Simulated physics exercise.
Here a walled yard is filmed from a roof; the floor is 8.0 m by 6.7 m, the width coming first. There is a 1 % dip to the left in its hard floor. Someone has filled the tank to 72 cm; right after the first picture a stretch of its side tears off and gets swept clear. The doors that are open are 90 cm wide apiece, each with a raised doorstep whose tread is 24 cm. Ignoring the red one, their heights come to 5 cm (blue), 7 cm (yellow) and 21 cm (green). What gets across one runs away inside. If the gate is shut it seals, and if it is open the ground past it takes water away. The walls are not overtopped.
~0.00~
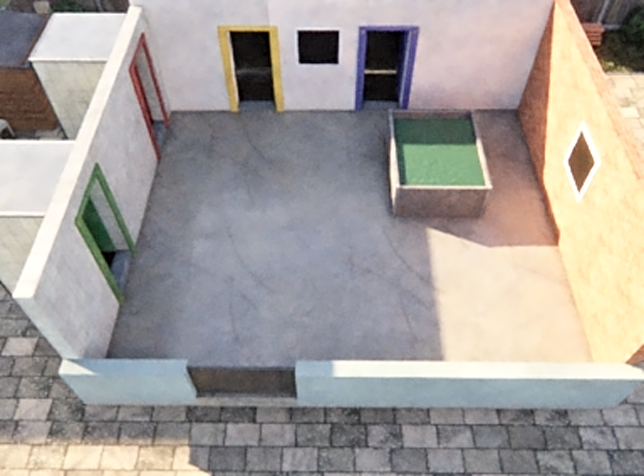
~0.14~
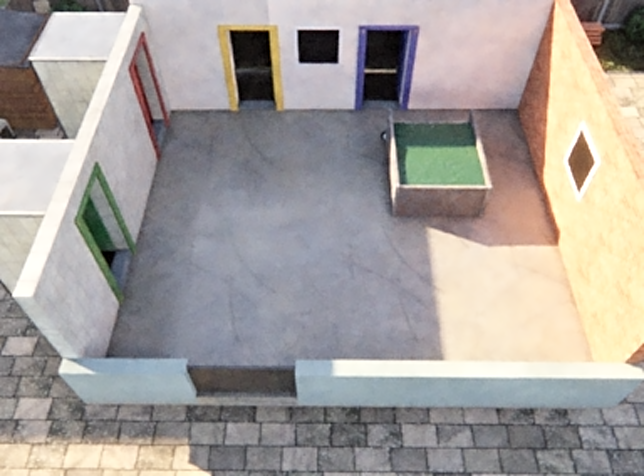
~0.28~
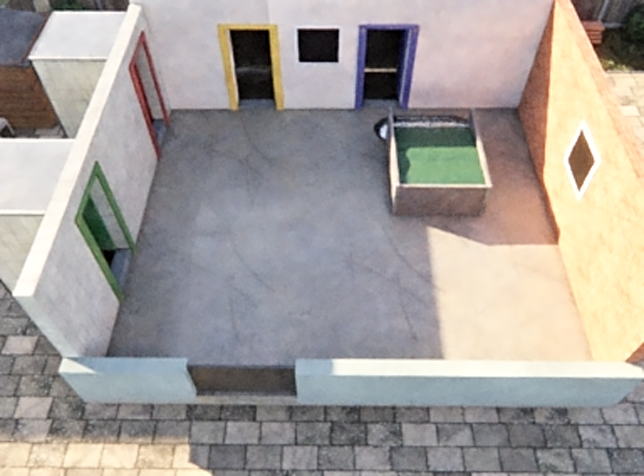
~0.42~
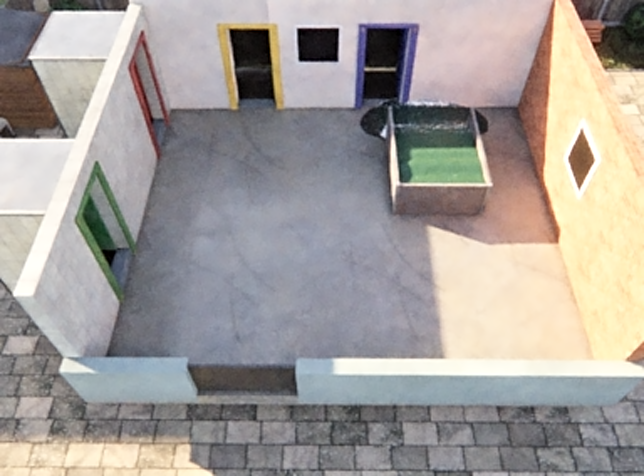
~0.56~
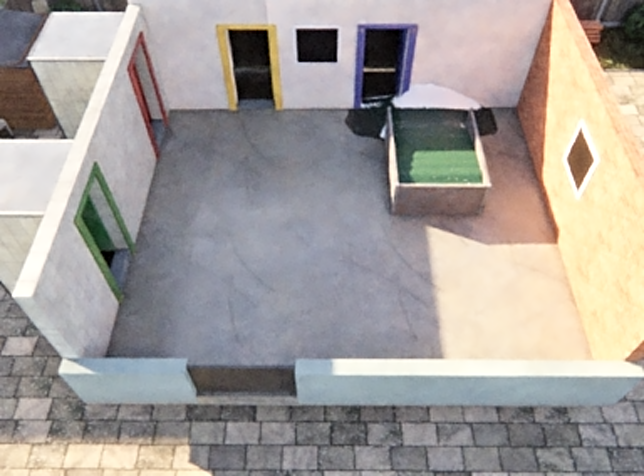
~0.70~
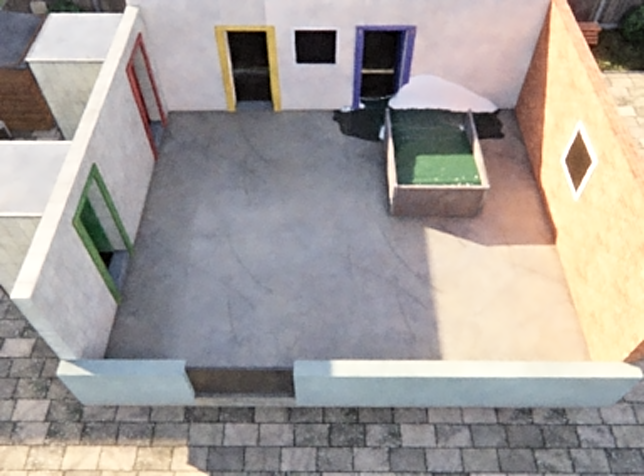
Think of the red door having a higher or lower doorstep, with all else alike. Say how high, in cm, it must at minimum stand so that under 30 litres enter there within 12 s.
It must stand at least about 11 cm high.
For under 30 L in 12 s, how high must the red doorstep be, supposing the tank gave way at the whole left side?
Estimate: Near 24 cm.
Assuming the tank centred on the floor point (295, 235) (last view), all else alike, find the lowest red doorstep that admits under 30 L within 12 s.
Then about 14.5 centimetres at the least.
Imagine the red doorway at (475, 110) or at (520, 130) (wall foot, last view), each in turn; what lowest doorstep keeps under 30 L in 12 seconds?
In turn: Roughly 25 cm, roughly 29 cm.
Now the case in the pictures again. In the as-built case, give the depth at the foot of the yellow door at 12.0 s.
It works out to about 2.0 centimetres deep.
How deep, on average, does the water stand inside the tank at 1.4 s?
Averaged depth comes out at about 36 cm.
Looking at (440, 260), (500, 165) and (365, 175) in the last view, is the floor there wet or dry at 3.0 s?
Listed order - unwetted, soaked through, unwetted.
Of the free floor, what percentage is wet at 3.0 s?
Approximately 35 % of it.
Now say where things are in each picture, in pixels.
The first frame shows still water, 72 cm deep, in the tank at (437, 150); the red door at (152, 106) is dry.
In the second frame, the gap is on the far side, the front 0.2 m out at a hidden place; the back of the tank holds 72 cm.
In the third frame, water pours out on the far side and has run 0.7 m, to a hidden place; about 11 cm deep outside, 72 cm at the back.
In the fourth frame, the gap is on the far side, the front 1.2 m out at (397, 101); the back of the tank holds 71 cm.
In the fifth frame, the front is at (367, 100), 1.3 m from the gap on the far side; 3.1 m2 of floor is wet, 65 cm left at the back.
In the sixth frame, the front is at (337, 110), 1.5 m from the gap on the far side; 3.3 m2 of floor is wet, 61 cm left at the back; the red door at (149, 106), 5.8 m from the gap, is still 4.1 m from the nearest water.
After 1.4 s water covers 10 % of the floor, deepest (53 cm) near (512, 109); it has not reached the red door.
After 3.0 s water covers 35 % of the floor, deepest (30 cm) near (504, 109); 18 cm at the red door, 0 litres in over its 23 cm doorstep.
After 12.0 s water covers 85 % of the floor, deepest (12 cm) near (137, 233); 6 cm at the red door, 0 litres in over its 23 cm doorstep.
At the red door as built, the water arrived by 2.8 s and peaked near 18 cm at 3.2 s.
Run again over the same 12 s with other heights there, 51 litres in over 9 cm, 20 litres over 12 cm. The limit of 30 litres is kept from about 11 cm up.
